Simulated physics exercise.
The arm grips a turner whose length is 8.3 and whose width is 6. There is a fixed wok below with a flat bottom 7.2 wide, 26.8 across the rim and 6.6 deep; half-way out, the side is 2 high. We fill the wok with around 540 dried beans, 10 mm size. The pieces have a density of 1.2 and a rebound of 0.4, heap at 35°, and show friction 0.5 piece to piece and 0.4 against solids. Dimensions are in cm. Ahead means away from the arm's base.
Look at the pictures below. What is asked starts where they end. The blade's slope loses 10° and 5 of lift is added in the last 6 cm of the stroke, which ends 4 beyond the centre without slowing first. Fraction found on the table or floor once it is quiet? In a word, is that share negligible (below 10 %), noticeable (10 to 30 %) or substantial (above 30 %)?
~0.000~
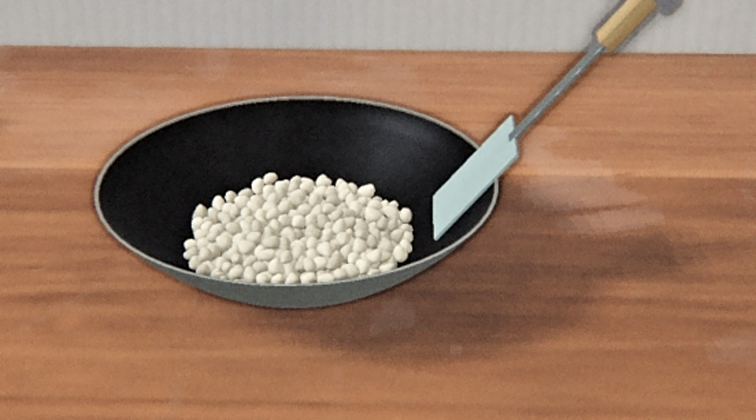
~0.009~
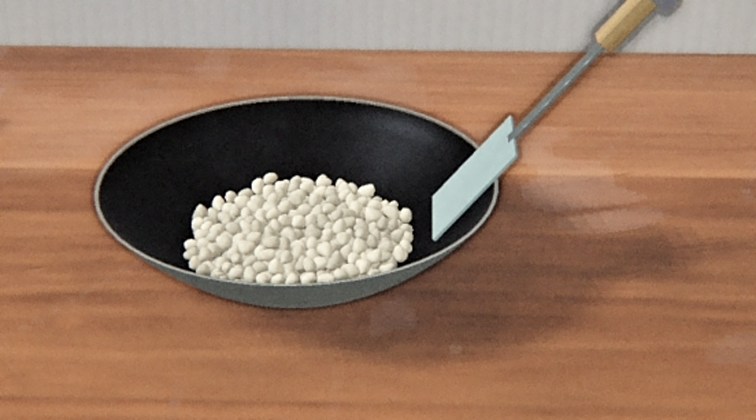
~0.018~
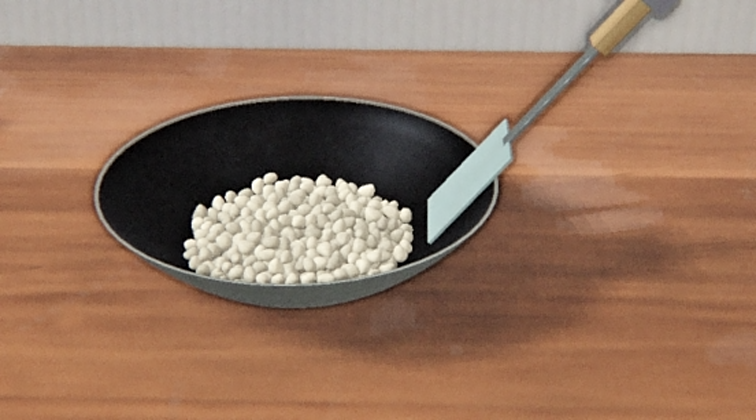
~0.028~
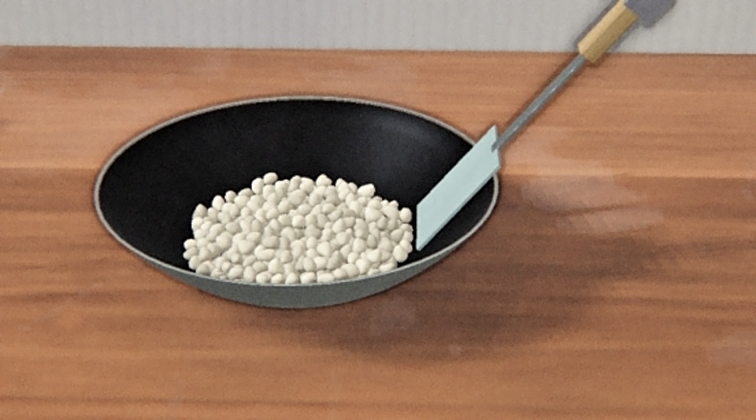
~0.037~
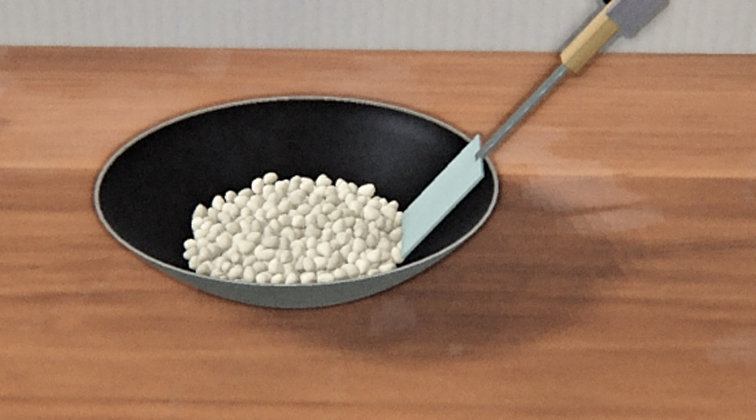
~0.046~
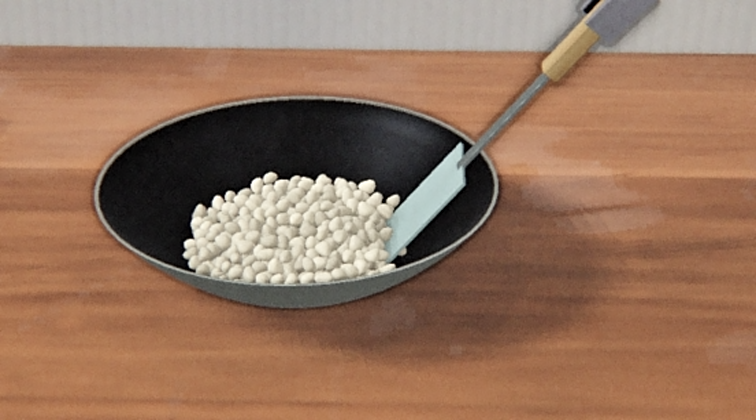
In a word, noticeable.
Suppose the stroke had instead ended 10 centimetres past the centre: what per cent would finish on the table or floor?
I'd expect close to 40 per cent then.
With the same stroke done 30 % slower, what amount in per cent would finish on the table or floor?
I'd reckon close to 5 per cent.
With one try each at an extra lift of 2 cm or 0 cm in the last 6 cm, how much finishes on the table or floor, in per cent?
It works out to some 10 per cent for the first setting and some 5 per cent for the second.
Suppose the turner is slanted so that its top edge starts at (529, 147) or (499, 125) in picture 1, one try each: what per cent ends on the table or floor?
Roughly 15% and 15%.
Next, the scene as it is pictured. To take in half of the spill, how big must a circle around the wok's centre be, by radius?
I reckon close to 38 centimetres.
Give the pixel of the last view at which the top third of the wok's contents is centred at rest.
Approximately at pixel (184, 207).
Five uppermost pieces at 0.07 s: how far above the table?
I'd say close to 5 cm on average.
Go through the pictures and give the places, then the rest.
Turner top edge at (515, 135), sloping 51°; upper third of the load around (299, 225), from x 190 to 405, top at y 180; 540 in the wok, in the first picture.
Turner top edge at (514, 135), sloping 51°; upper third of the load around (299, 225), from x 190 to 405, top at y 180, in the second picture.
Turner top edge at (509, 139), sloping 51°; upper third of the load around (299, 225), from x 190 to 405, top at y 180, in the third picture.
Turner top edge at (498, 146), sloping 51°; upper third of the load around (299, 225), from x 190 to 405, top at y 180, in the fourth picture.
Turner top edge at (481, 155), sloping 51°; upper third of the load around (299, 225), from x 190 to 400, top at y 180, in the fifth picture.
Turner top edge at (463, 163), sloping 51°; upper third of the load around (302, 226), from x 190 to 400, top at y 180; 540 in the wok, in the sixth picture.
By 0.07 s, sloping 51°, highest piece 5 above the table; 540 in the wok.
By 0.09 s, sloping 48°, highest piece 7 above the table; 540 in the wok.
By 0.30 s, sloping 41°, highest piece 12 above the table; 440 in the wok, 33 on the table or floor, 67 on the blade or in flight.
By 1.35 s, sloping 41°, highest piece 6 above the table; 440 in the wok, 100 on the table or floor.
Final count, 440 in the wok, 100 on the table or floor. That is 19 % on the table or floor.
